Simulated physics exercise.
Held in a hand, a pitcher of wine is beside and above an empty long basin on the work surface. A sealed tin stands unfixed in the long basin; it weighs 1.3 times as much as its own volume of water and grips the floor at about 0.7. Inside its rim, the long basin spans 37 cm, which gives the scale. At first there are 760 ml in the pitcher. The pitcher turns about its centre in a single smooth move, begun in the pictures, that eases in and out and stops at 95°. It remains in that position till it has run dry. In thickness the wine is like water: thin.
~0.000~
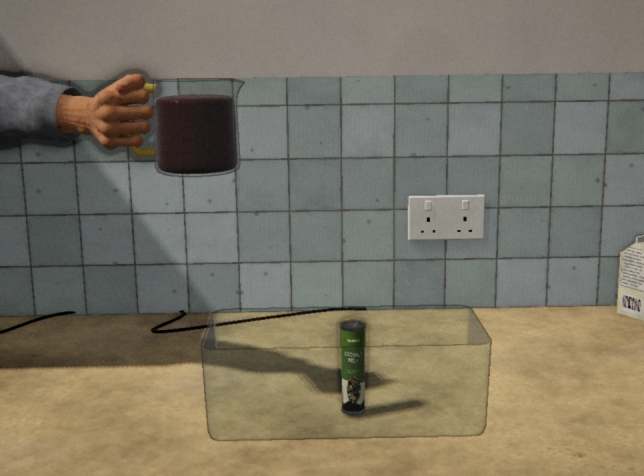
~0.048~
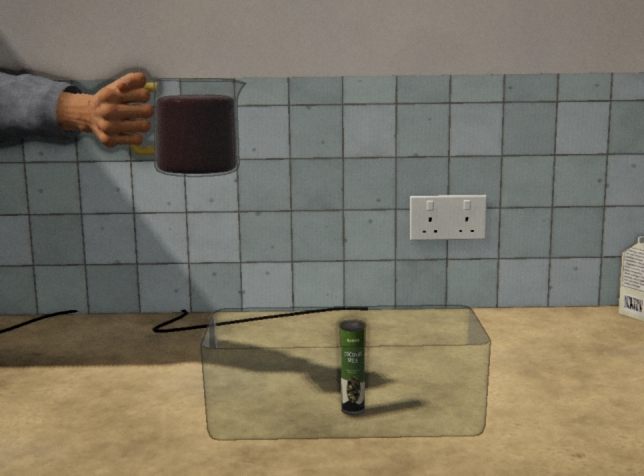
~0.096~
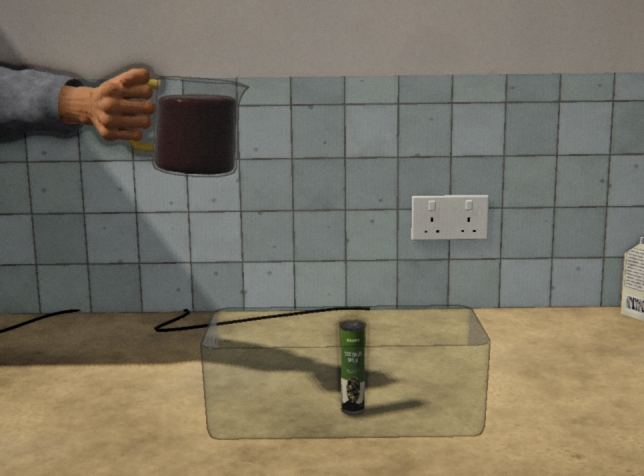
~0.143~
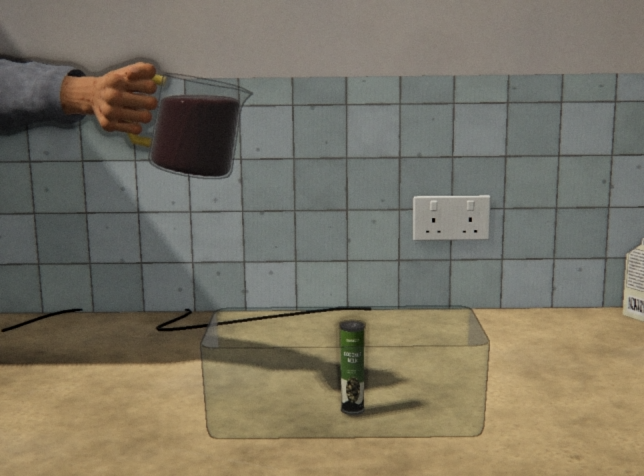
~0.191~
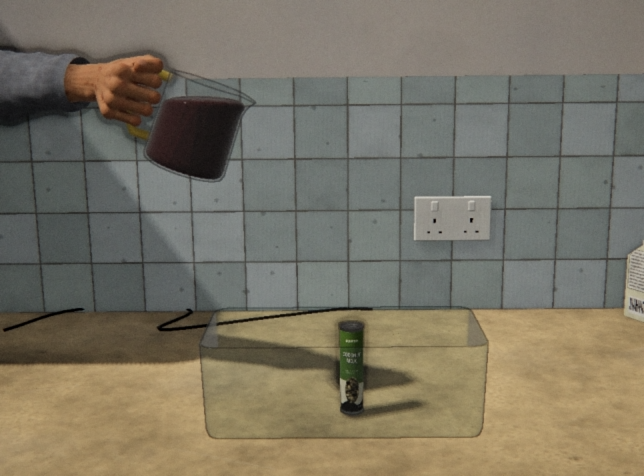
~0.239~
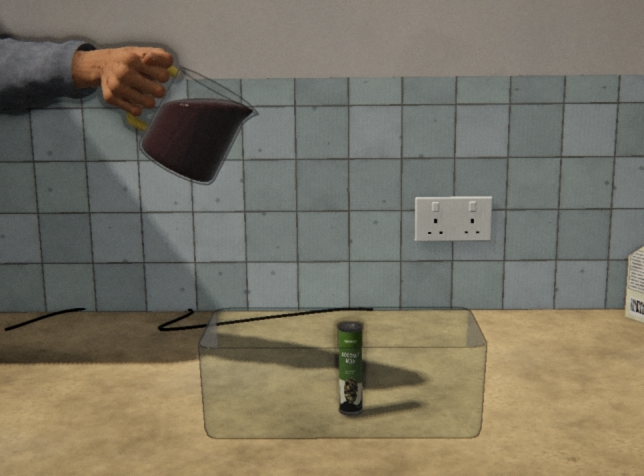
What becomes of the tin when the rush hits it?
The tin is knocked down.
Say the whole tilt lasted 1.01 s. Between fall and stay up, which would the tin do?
Result: Tin tipped over.
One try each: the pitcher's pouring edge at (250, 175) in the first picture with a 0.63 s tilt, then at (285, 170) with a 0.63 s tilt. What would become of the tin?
First it stays on its base; then it tips over.
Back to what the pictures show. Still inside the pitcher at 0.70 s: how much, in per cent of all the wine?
Remaining share: Approx. 30 %.
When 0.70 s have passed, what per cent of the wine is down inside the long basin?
Value: Approx. 34 %.
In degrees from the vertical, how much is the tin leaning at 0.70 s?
Some 0°.
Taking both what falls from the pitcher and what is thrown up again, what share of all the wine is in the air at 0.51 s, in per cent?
30 per cent.
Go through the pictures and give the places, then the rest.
It leans 0°; its right rim is at (245, 81); the wine meets the walls at (157, 99) and (234, 98); the long basin's rim runs from (208, 330) to (480, 325); the tin's top is at (353, 329), in the first picture.
It leans 1°; its right rim is at (246, 82); the wine meets the walls at (158, 98) and (235, 98), in the second picture.
It leans 5°; its right rim is at (249, 86); the wine meets the walls at (161, 98) and (237, 99), in the third picture.
It leans 12°; its right rim is at (253, 92); the wine meets the walls at (162, 100) and (241, 101), in the fourth picture.
It leans 20°; its right rim is at (257, 102); the wine meets the walls at (159, 112) and (247, 102), in the fifth picture.
It leans 30°; its right rim is at (259, 113); the wine meets the walls at (154, 117) and (254, 106), in the sixth picture.
Then, 0.51 s in, the tilt is 86° and 69 per cent is still to pour; the tin stands where it began.
Then, 0.70 s in, the tilt is 95° and 29 per cent is still to pour; the tin stands 1 cm from where it began.
Then, 0.91 s in, the tilt is 95° and 13 per cent is still to pour; the tin leans 37°.
Then, 1.13 s in, the tilt is 95° and 6 per cent is still to pour; the tin lies on its side.
Finally, the tin lies on its side.
